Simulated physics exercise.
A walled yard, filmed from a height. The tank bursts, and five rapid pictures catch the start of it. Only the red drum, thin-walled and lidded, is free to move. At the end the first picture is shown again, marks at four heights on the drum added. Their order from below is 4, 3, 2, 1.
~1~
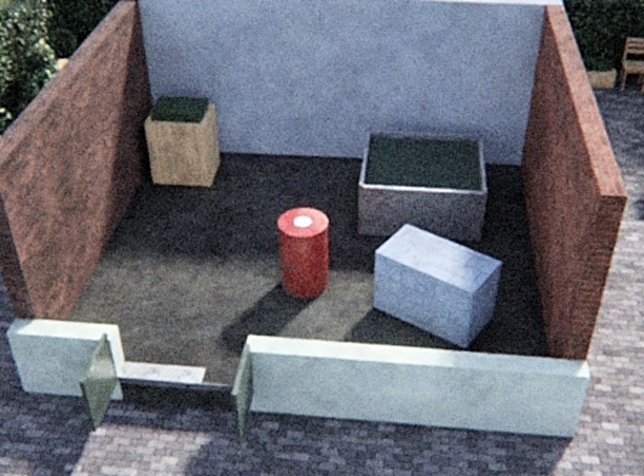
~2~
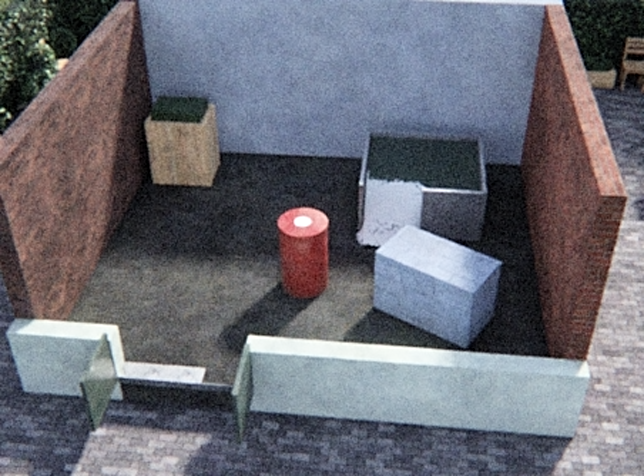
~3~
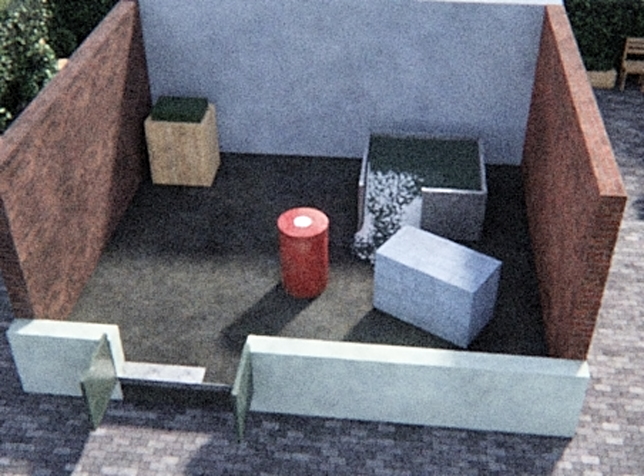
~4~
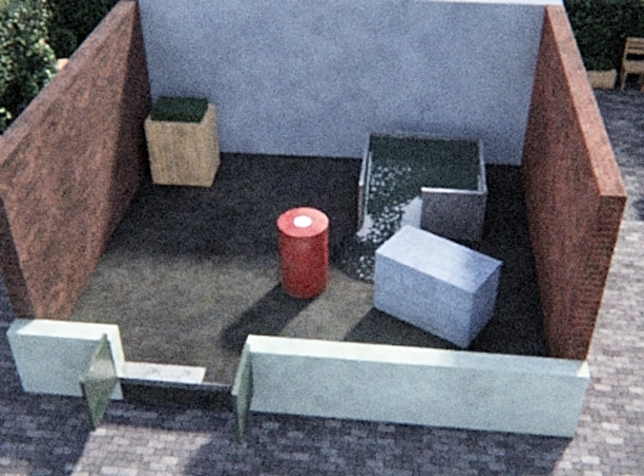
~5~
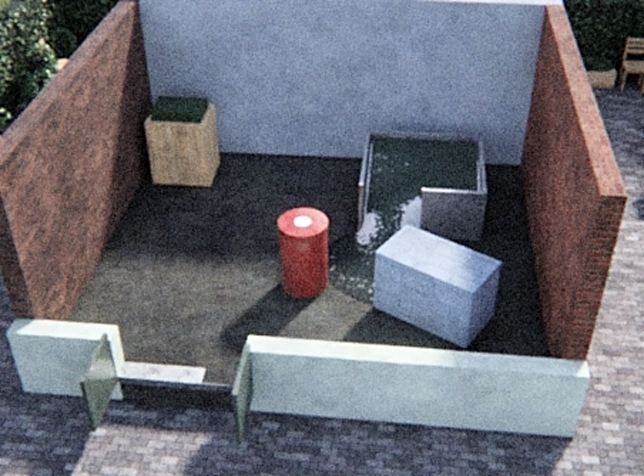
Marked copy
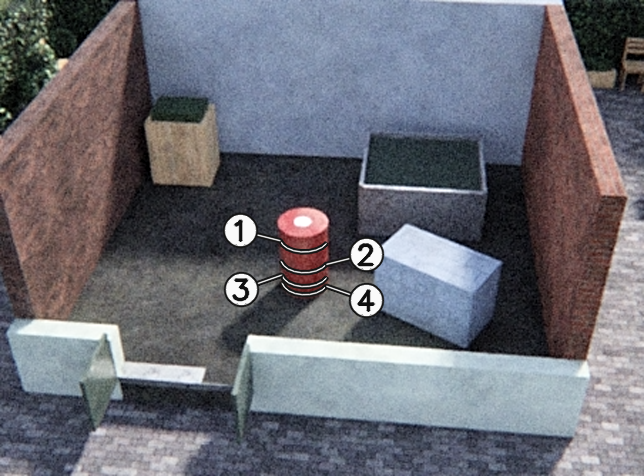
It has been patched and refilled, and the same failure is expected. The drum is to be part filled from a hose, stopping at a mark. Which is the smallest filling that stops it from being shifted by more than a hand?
That is mark 2.
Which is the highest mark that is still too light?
3.
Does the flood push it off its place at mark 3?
Yes, that goes wrong.
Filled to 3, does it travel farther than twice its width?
No.
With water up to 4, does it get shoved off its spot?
Yes.
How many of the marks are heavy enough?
Two.
On the marked copy, 1 at (301, 251); 2 at (301, 272); 3 at (301, 286); 4 at (302, 294); from the bottom up 4, 3, 2, 1.
With 1, it does not move.
With 2, it does not move.
With 3, it is pushed about its own width away.
With 4, it is pushed about 5 times its own width away.
